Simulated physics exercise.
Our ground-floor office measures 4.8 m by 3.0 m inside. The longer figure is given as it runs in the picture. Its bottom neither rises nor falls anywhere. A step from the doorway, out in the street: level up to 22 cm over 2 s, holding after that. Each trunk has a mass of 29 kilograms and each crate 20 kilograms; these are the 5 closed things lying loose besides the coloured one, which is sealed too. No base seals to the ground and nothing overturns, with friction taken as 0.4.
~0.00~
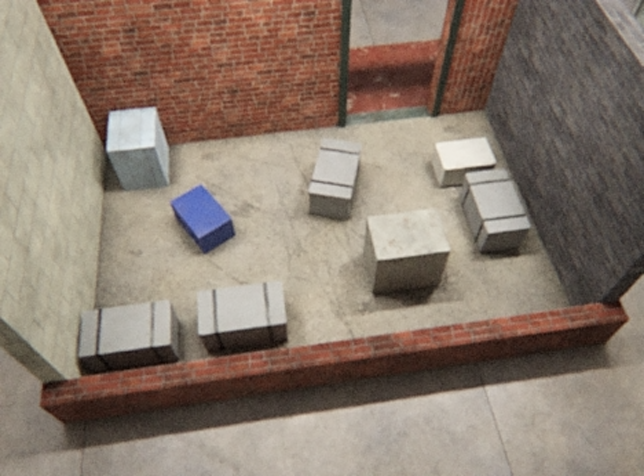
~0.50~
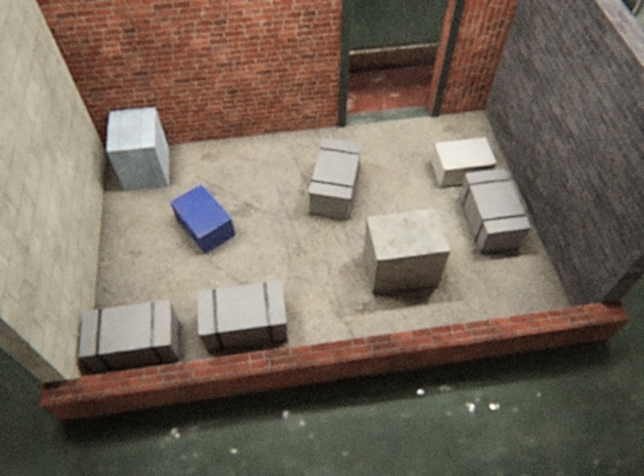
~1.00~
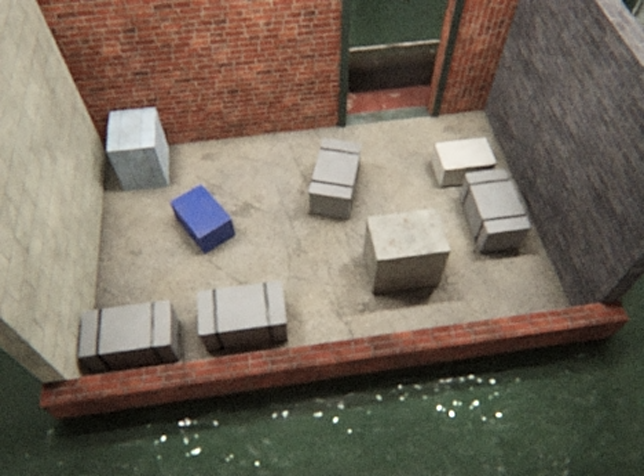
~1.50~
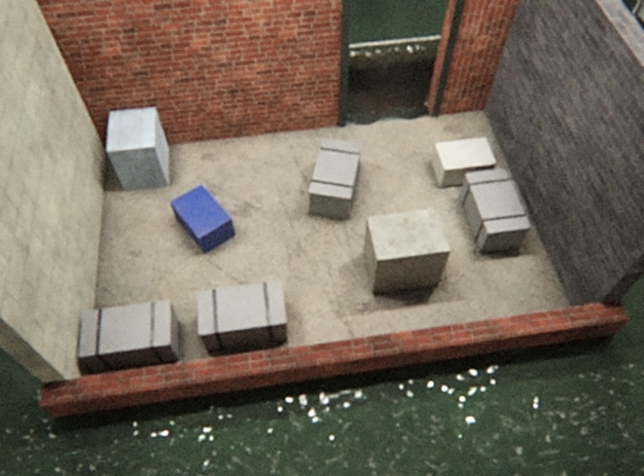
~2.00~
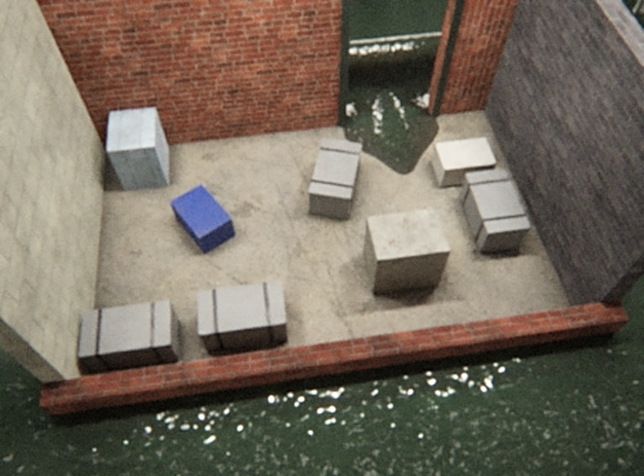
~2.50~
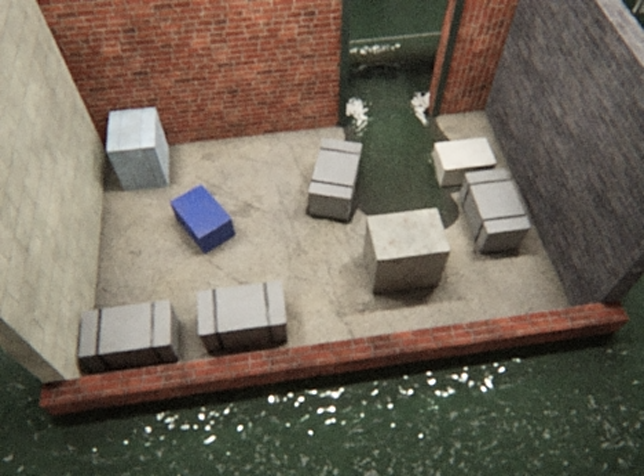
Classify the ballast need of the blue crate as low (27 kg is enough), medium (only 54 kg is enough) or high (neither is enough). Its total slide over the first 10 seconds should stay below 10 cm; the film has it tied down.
Low.
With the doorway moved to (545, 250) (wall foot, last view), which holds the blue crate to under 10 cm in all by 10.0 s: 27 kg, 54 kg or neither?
Then only the heavier mass works.
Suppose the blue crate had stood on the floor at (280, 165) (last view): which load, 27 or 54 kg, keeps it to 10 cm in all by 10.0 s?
Looking at the loads, both keep it.
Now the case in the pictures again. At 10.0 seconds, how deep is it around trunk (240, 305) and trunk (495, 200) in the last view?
10 and 15 cm.
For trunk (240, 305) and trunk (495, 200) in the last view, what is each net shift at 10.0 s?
They've ended up 30 cm and 100 cm away, in that order.
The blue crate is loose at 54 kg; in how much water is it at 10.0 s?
Depth: Approx. 10 cm.
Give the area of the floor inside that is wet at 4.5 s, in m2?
About 9.5 m2 is covered.
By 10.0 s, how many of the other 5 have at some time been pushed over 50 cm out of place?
By my tally, 3.
After 3.5 s the blue crate would be 0 cm from its start with 27 kg and 0 cm from its start with 54 kg; 0 cm of water round it then.
After 4.5 s the blue crate would be 0 cm from its start with 27 kg and 0 cm from its start with 54 kg; 1 cm of water round it then.
After 7.0 s the blue crate would be 0 cm from its start with 27 kg and 0 cm from its start with 54 kg; 4 cm of water round it then.
After 10.0 s the blue crate would be 0 cm from its start with 27 kg and 0 cm from its start with 54 kg; 10 cm of water round it then.
